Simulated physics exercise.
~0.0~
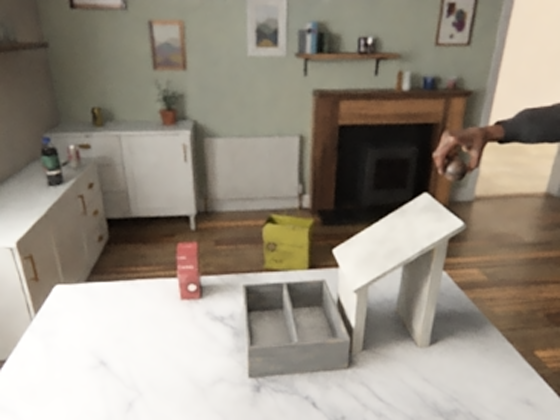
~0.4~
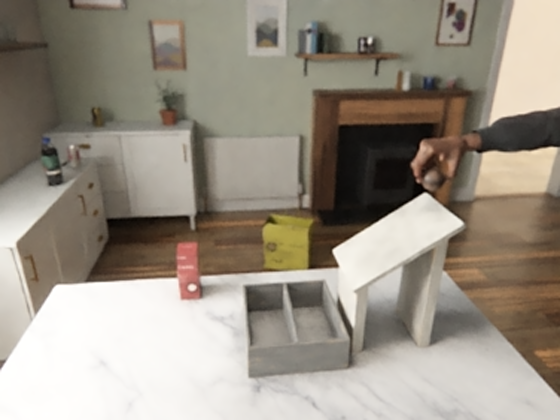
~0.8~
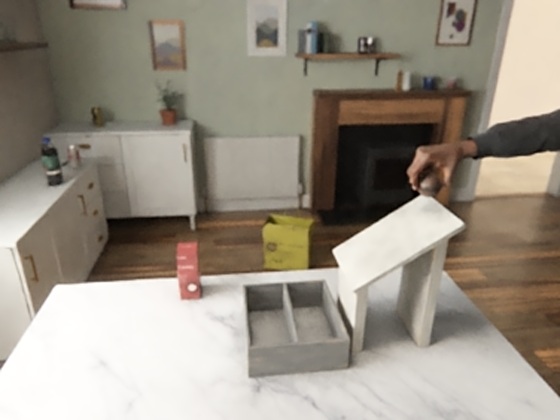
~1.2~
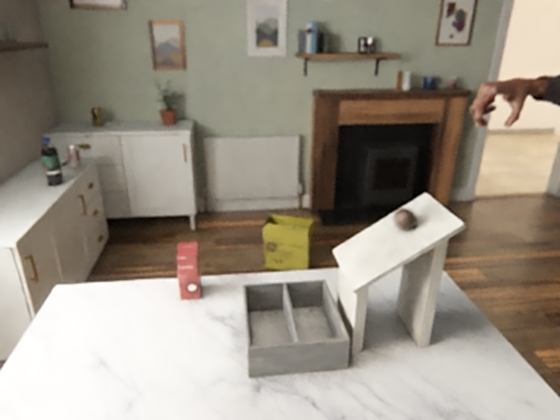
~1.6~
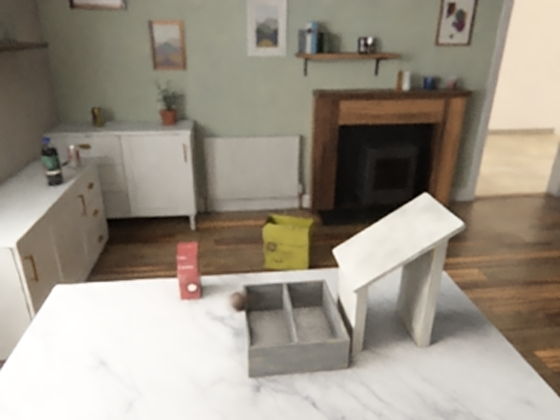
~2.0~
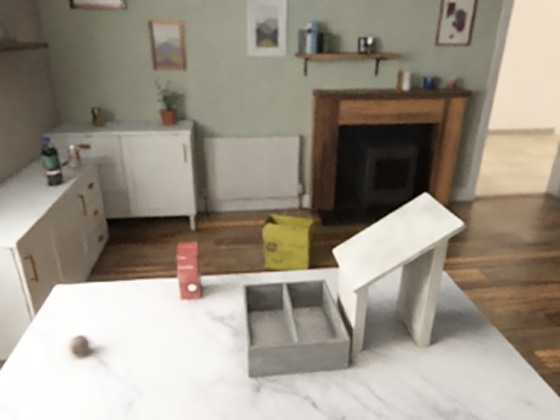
At the start, a hand holds a brown ball above the raised end of a sloping white board, with a grey two-bay tray beside it and a red carton standing farther left on the marble table. The hand moves left and lowers the ball toward the top of the board. It lets go and draws back to the right as the ball moves down the slope. The ball then appears beyond the tray, near its left side, and continues left across the table. It ends outside both bays, on the left part of the tabletop, while the carton remains standing in place.
